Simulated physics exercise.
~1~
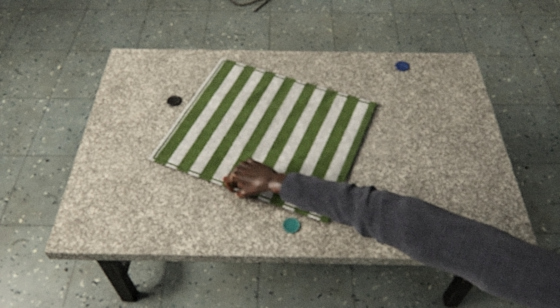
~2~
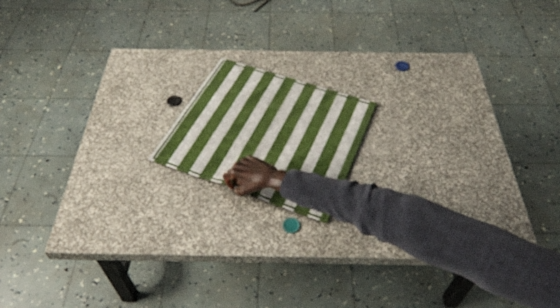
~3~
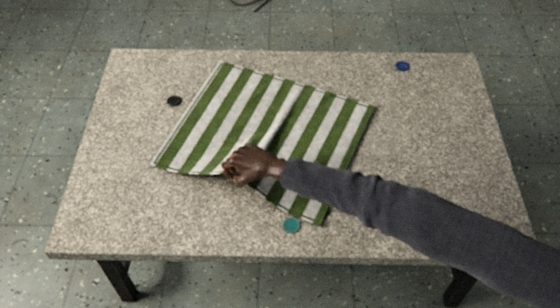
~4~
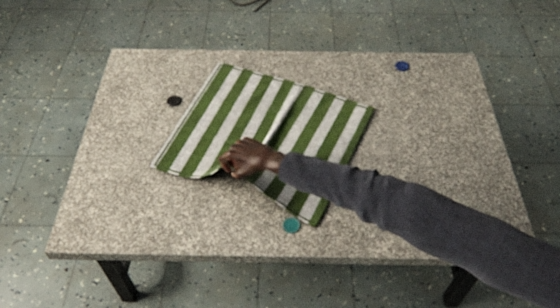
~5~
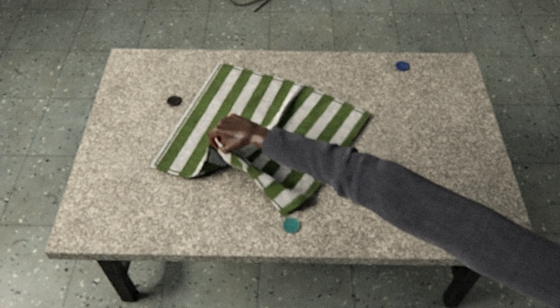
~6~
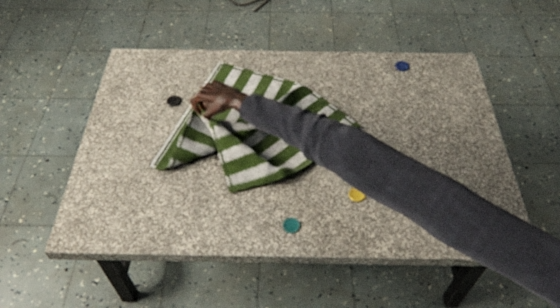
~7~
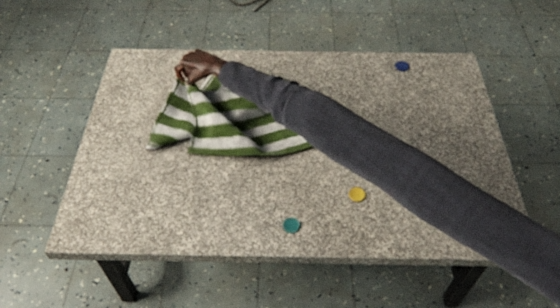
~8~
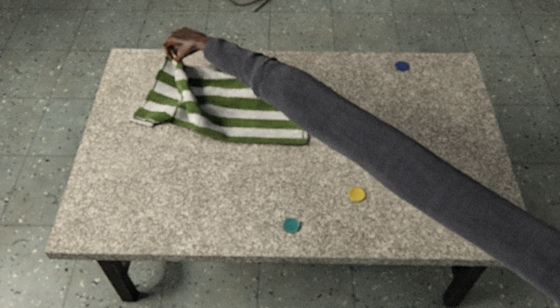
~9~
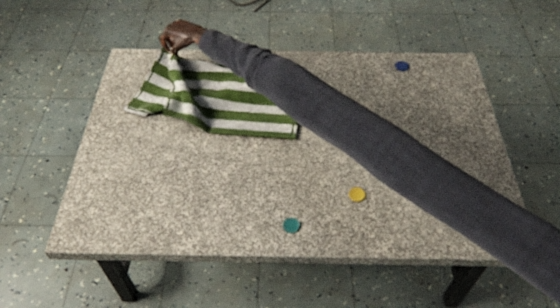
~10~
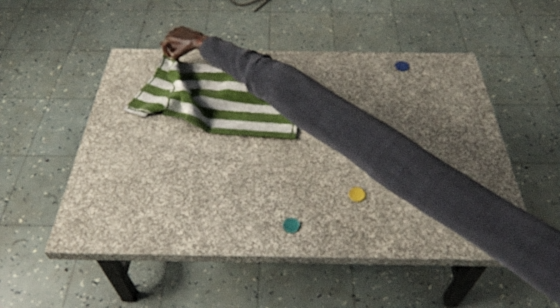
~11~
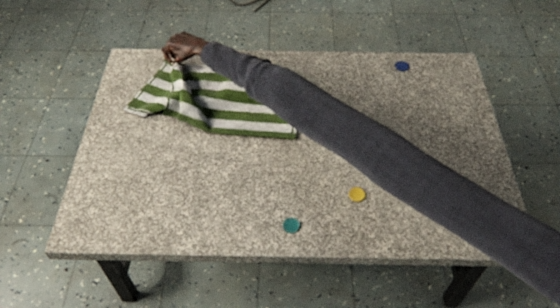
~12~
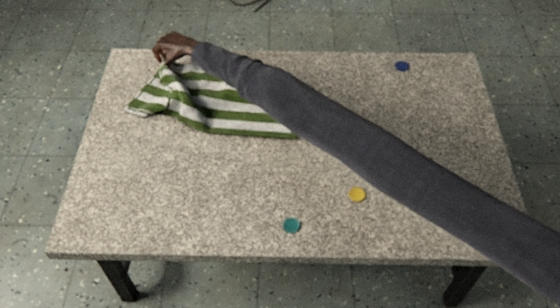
A green and white striped tea towel lies on a speckled side table, seen from above and in front by a still camera. A black token sits to its left, a blue cap at the upper right and a teal button just below the cloth. A dark-sleeved arm reaches in from the right, grips the towel's near edge and pulls it up and leftward, folding the cloth and uncovering a yellow lid. The hand drags the bunched towel towards the table's upper left, over the black token. It ends still holding the crumpled cloth there, with the yellow, blue and teal pieces in the open.
